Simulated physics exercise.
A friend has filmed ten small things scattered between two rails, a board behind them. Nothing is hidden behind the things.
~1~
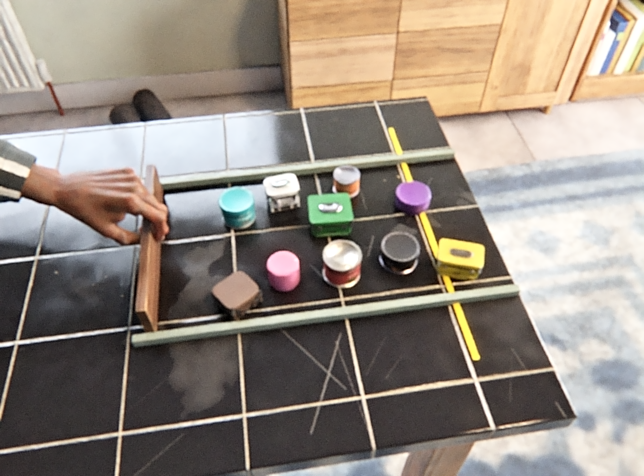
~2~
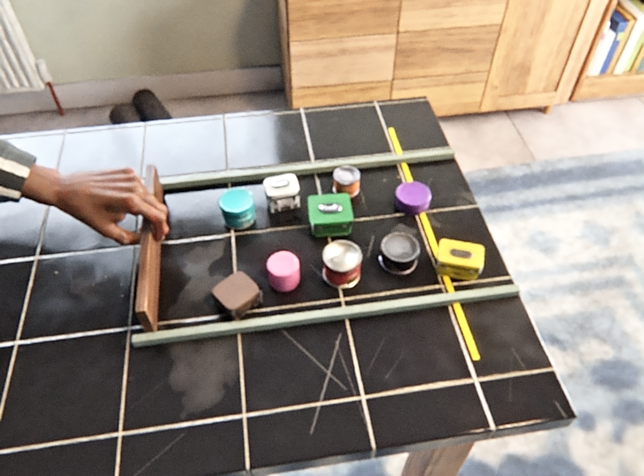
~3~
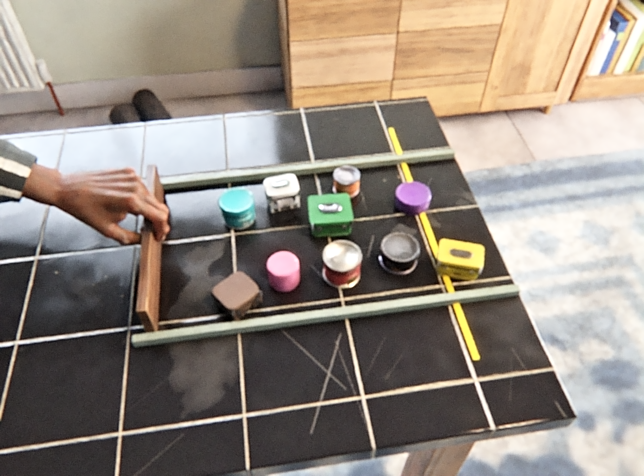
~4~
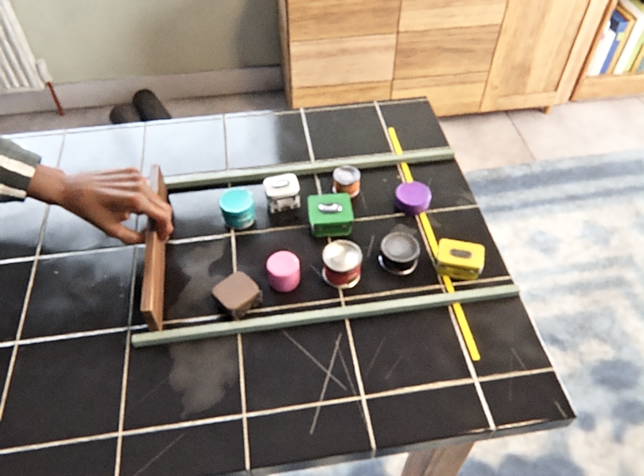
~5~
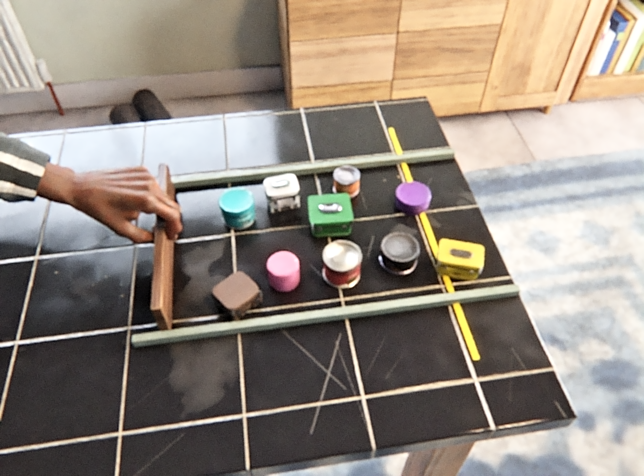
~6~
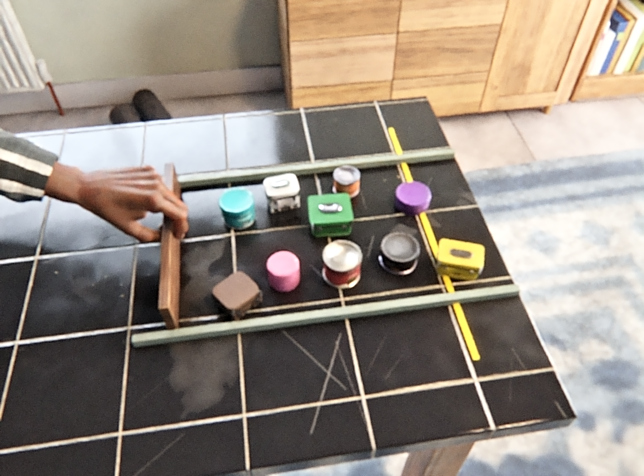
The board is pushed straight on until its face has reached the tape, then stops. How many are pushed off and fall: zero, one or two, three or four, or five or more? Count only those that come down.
The number that fall off is one or two.
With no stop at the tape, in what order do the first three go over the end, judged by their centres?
They are the yellow case, then the black pot, then the purple tub.
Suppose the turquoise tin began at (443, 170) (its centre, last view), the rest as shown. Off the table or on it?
Then it tumbles off.
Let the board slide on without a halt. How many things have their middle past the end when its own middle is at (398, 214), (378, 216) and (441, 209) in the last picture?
Place by place, 0, 0 and 3.
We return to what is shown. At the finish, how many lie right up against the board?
The number is 5.
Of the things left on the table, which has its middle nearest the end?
The purple tub.
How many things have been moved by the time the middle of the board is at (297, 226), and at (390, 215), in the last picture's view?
By then 6, and 10.
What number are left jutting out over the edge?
It comes to 1.
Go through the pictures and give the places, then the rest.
Yellow case (459, 260); purple tub (413, 198); black pot (399, 253); board (151, 242); tape (426, 223), in the first frame.
Purple tub (413, 198); white case (282, 193), in the second frame.
Black pot (399, 253); pink lid (284, 272), in the third frame.
Yellow case (459, 260); board (156, 242), in the fourth frame.
Purple tub (413, 198); turquoise tin (238, 208), in the fifth frame.
Yellow case (459, 260); purple tub (413, 198); black pot (399, 253); board (171, 240); tape (426, 223), in the sixth frame.
A little later, none off yet; yellow case at rest near (459, 260); purple tub at rest near (413, 198); black pot at rest near (399, 253).
When it is over, the number that fall off is one or two; down, black pot and yellow case.
